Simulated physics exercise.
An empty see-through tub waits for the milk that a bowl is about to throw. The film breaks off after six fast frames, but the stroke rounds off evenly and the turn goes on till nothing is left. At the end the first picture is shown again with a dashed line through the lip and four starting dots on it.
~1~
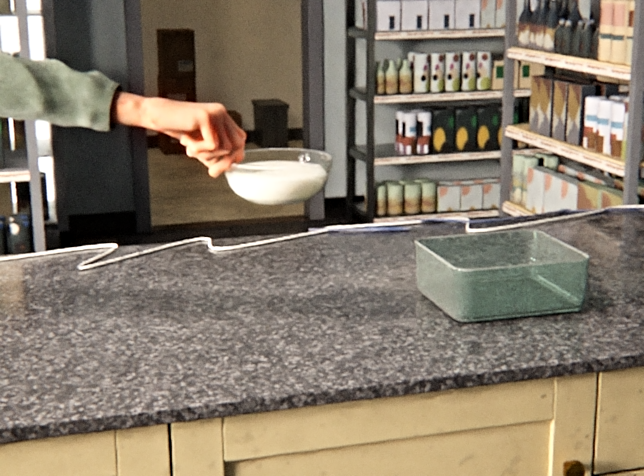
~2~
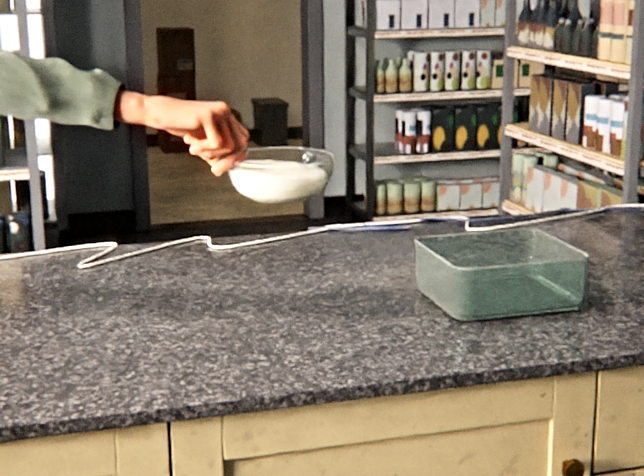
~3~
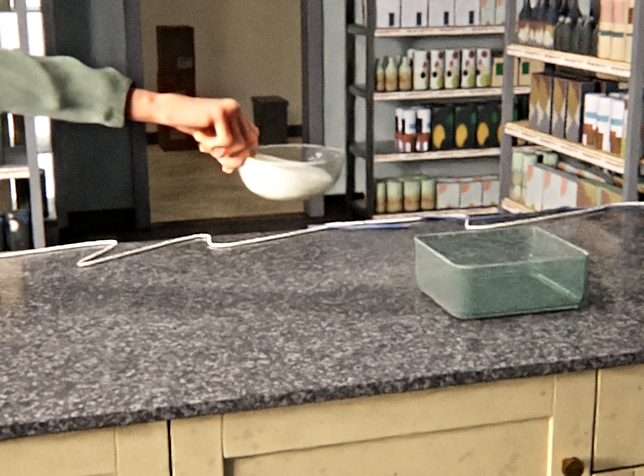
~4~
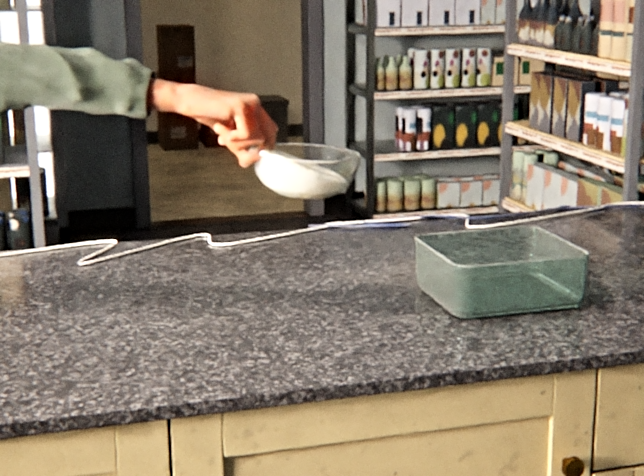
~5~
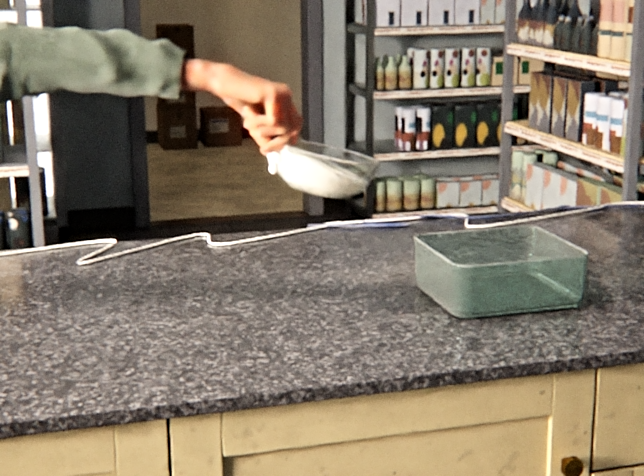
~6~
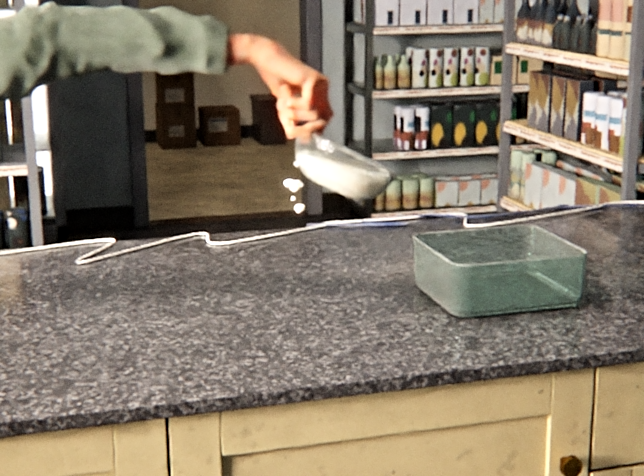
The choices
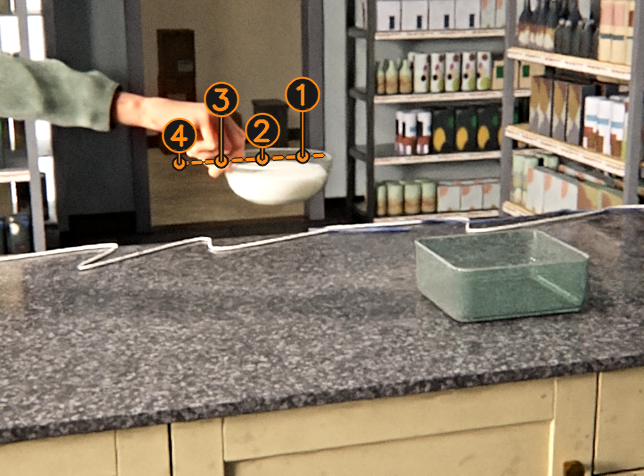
In a shop or storeroom, a steady, slightly raised view looks across a speckled dark grey counter with cream cupboards below, a doorway and stocked shelves behind. A hand in a green sleeve holds a clear bowl of white milk at upper left, while an empty, see-through greenish tub sits at right. The arm moves rightward, tilting the bowl progressively, and a few white drops appear beneath the hand.
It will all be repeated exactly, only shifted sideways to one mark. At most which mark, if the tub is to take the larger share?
Choose 1.
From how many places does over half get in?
One.
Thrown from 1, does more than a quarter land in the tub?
Yes, it does.
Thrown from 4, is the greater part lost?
Yes, it does.
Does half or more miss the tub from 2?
Yes, that goes wrong.
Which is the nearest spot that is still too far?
Spot 2.
In orange, 1 at (302, 156); 2 at (262, 158); 3 at (221, 161); 4 at (179, 163).
Choosing 1, about 66 % lands in the tub, 21 % falls short and 12 % goes beside or beyond.
Choosing 2, about 21 % lands in the tub, 74 % falls short and 5 % goes beside or beyond.
Choosing 3, about 0 % lands in the tub, 98 % falls short.
Choosing 4, about 0 % lands in the tub, 100 % falls short.
